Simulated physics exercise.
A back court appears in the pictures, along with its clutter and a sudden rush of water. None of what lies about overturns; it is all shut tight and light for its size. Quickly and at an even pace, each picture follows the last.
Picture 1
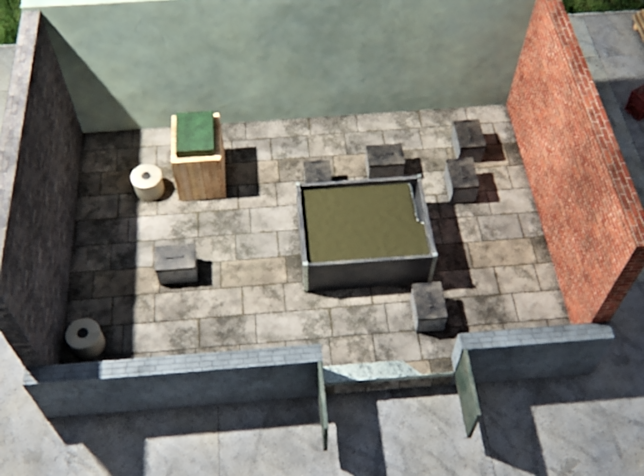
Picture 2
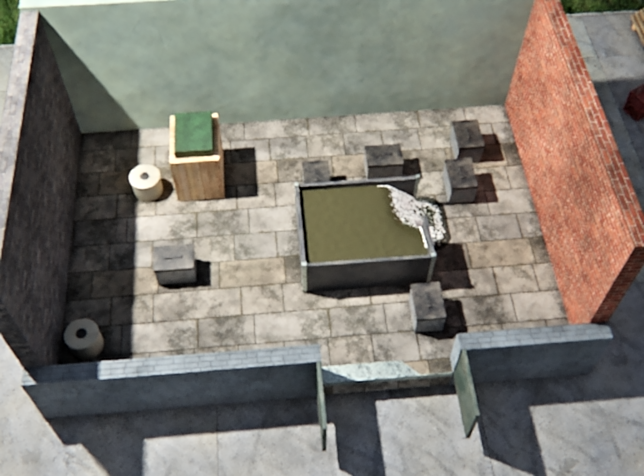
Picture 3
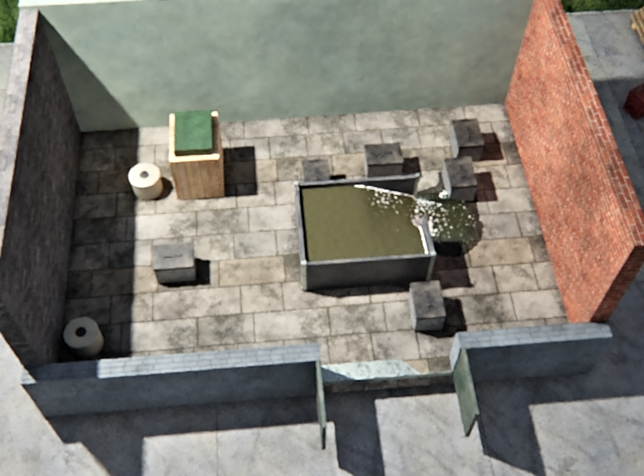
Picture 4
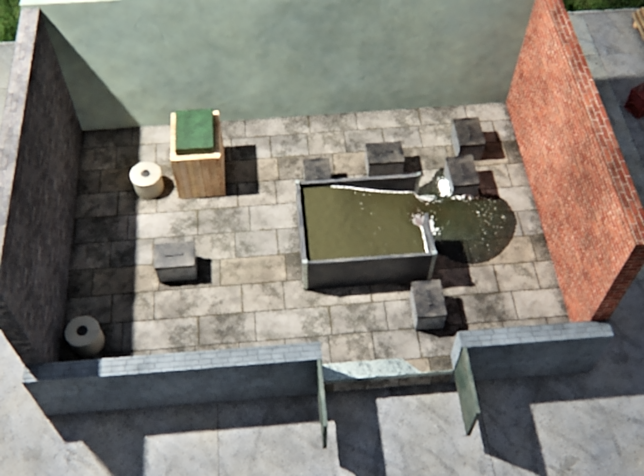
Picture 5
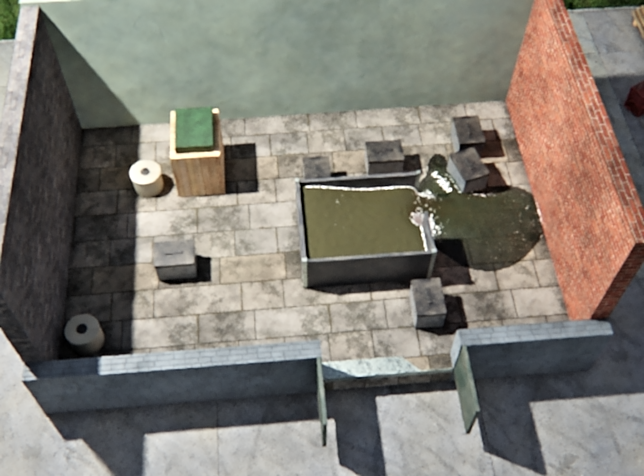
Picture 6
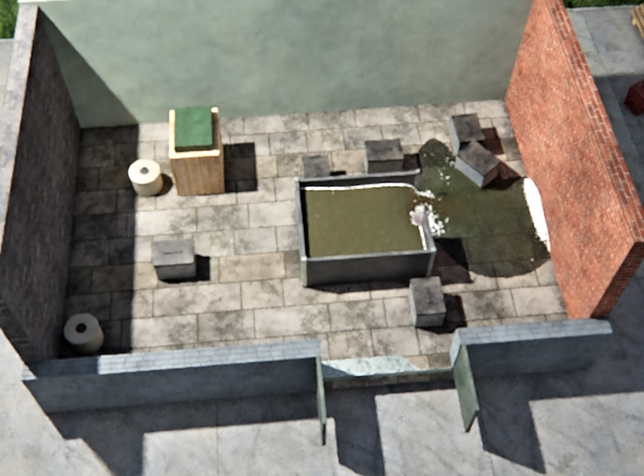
A large open tank in a walled courtyard let murky water burst out at its right end, and the water spread across the paving to the brick wall, shoving one gray block a short way.
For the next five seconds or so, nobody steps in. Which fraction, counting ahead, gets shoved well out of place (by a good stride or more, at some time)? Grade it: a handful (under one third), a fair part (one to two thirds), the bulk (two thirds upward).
A fair part.
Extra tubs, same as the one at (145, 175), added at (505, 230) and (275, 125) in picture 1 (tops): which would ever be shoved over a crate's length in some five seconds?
Taking them in order, the first one goes the distance and the second one never gets that far.
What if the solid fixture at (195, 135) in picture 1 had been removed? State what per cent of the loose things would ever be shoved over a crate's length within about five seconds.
Something like 40 percent, roughly.
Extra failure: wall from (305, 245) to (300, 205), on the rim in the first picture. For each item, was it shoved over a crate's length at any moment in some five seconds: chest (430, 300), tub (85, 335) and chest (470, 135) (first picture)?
Never got that far, got that far, never got that far.
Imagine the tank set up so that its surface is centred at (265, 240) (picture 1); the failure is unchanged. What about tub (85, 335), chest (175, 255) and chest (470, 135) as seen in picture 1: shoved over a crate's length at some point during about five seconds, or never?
In that order: Short of that, no, moved that far.
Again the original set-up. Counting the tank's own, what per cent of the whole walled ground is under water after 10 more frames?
Near 30 %.
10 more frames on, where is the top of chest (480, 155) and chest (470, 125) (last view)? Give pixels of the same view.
I'd say around (500, 110) for the first and around (474, 96) for the second.
A moment on, 1 of 8 are well off their spots; 0 afloat.
Next, 2 of 8 are well off their spots; 2 afloat.
Later, 2 of 8 are well off their spots; 1 afloat.
In the end, 3 of 8 are well off their spots, and 3 have been at some point; 0 afloat.
